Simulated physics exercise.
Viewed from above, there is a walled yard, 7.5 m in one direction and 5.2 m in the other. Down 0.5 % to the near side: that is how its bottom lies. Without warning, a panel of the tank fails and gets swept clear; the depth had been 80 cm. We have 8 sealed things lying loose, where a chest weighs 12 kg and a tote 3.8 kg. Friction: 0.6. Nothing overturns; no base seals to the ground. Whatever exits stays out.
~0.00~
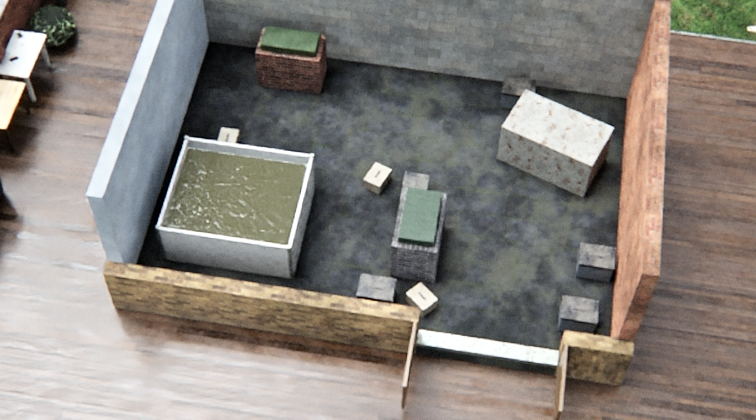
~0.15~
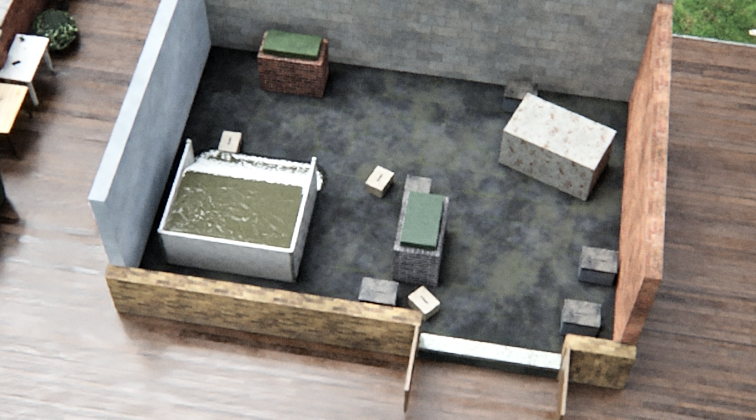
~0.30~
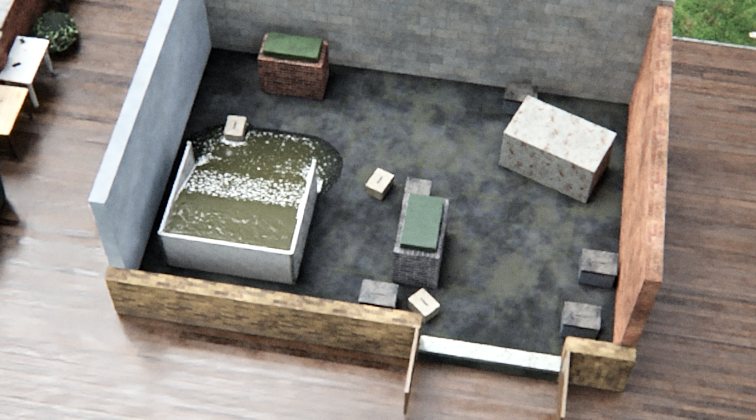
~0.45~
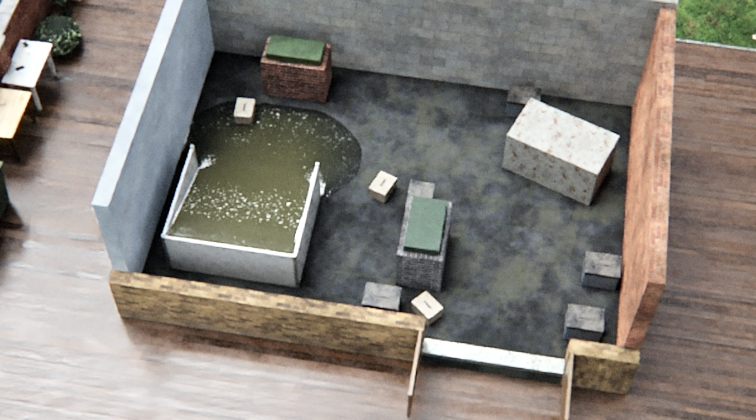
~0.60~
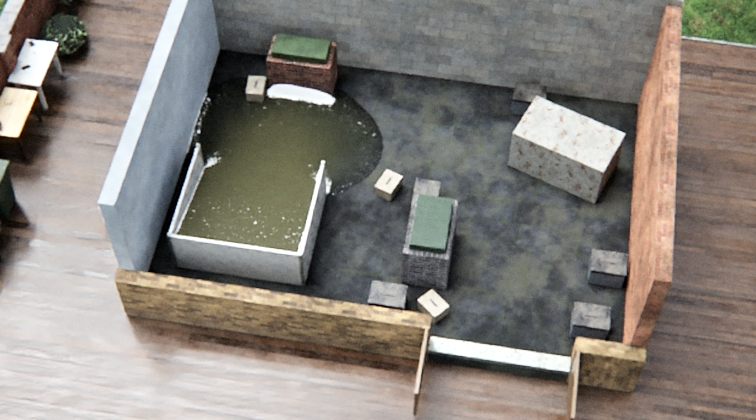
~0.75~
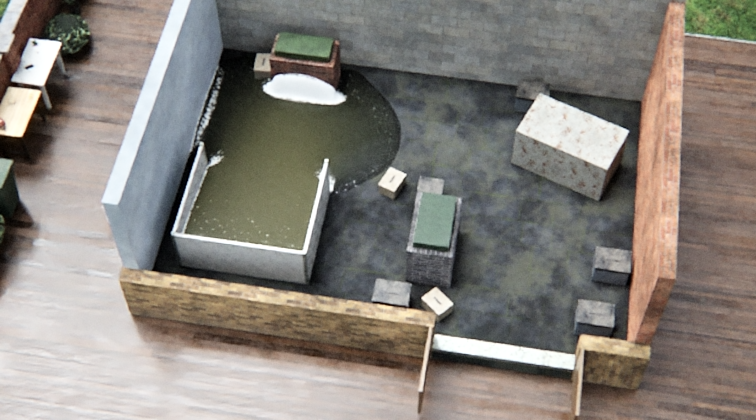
Murky green water pours from the back of a white-walled tank at the left of a walled yard seen from high above, on wooden decking. It spreads over the dark floor in a rounded, foam-flecked sheet, pushing a small pale box back beside a green-topped brick block, where white froth gathers. The speckled block at right and other boxes stay put as the camera drifts slightly.
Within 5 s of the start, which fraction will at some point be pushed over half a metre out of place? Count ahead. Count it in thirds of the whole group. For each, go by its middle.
Between one and two thirds of the group.
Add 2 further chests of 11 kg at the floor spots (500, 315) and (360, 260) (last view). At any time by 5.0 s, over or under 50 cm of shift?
The first comes out within the limit, the second within the limit.
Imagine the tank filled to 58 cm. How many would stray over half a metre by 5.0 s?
2.
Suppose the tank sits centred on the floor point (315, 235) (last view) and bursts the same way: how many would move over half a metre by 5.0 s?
4.
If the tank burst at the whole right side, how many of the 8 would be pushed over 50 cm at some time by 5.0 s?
Then it comes to 7 of them.
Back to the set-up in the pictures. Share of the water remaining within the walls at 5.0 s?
Still held: Near 100 %.
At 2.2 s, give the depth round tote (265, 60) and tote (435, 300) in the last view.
I'd estimate 37 cm for the first and 0 cm for the second.
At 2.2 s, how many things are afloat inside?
Count at that moment: 1.
After 1.1 s 1 of 8 are over 50 cm from their spots; 1 afloat.
After 2.2 s 1 of 8 are over 50 cm from their spots; 1 afloat.
After 3.5 s 2 of 8 are over 50 cm from their spots; 2 afloat.
After 5.0 s 4 of 8 are over 50 cm from their spots, and 4 have been at some point; 3 afloat.
